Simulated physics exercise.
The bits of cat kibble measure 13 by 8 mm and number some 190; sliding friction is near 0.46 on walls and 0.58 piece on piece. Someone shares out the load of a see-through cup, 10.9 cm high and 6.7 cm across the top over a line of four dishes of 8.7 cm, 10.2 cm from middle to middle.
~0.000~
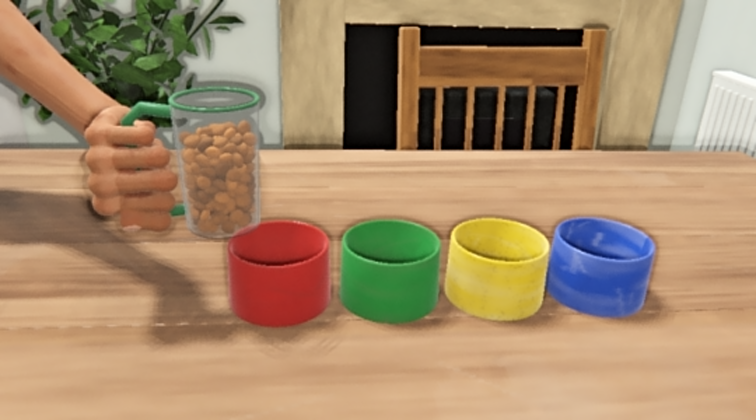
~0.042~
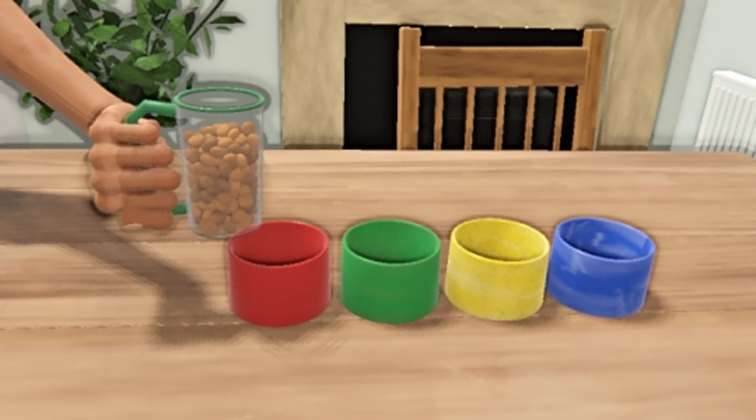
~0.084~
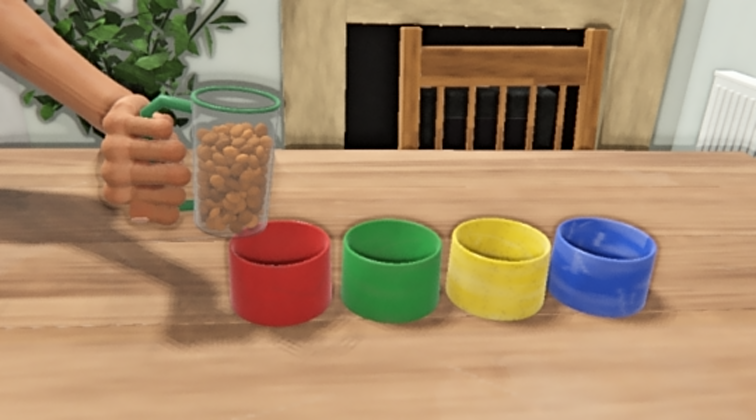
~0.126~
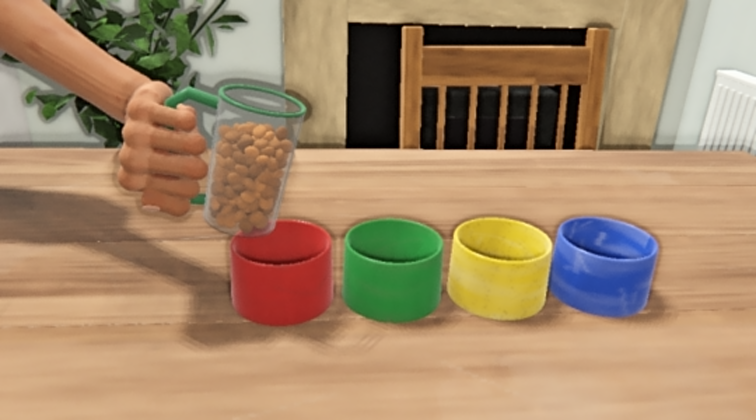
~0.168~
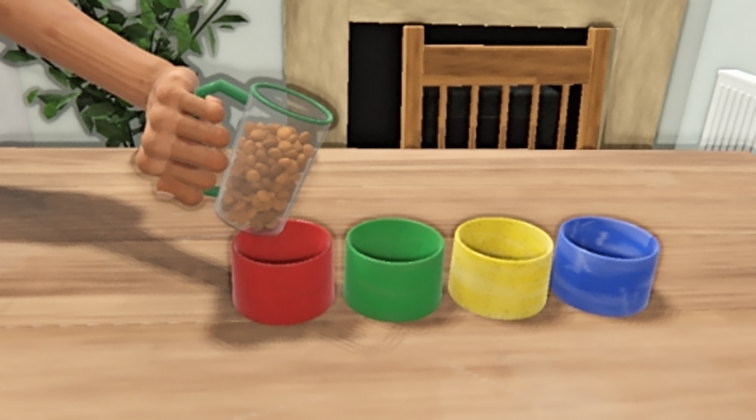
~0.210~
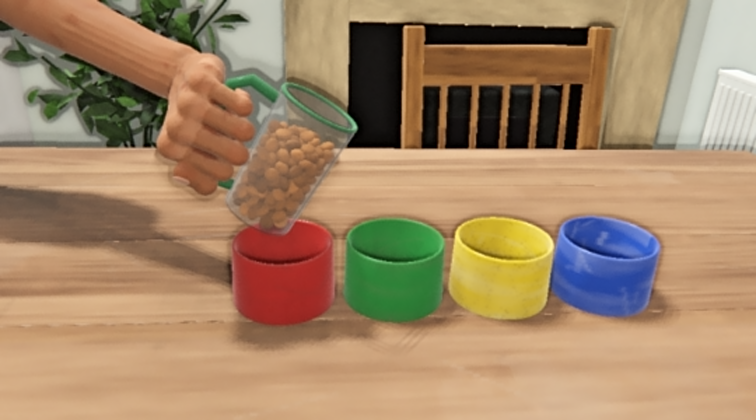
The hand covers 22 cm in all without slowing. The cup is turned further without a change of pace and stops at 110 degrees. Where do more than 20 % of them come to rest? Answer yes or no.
Red dish: No; blue dish: No; green dish: No; yellow dish: Yes; on the counter: Yes.
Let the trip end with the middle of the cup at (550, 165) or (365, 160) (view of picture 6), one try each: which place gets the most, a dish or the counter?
The winner: Blue; green.
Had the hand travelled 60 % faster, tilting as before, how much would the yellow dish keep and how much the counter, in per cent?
Yellow 60; counter 20.
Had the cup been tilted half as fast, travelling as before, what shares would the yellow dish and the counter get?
Yellow 70; counter 20.
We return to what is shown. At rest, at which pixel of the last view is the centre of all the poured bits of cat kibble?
Around (527, 282).
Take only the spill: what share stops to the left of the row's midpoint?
Some 0 per cent.
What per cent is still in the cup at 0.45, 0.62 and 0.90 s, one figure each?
About 100, 95, 45.
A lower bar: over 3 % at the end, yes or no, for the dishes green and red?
Green no, red no.
Then, at 0.45 s, tilt 77 degrees; cup holds 100 %.
After 0.62 s, tilt 108 degrees; cup holds 95 %, yellow 5 %.
Then, at 0.90 s, tilt 110 degrees; cup holds 45 %, blue 10 %, yellow 20 %.
By 2.5 s all is still; red 0 %, blue 10 %, green 0 %, yellow 50 %, counter 30 %, cup 5 %.
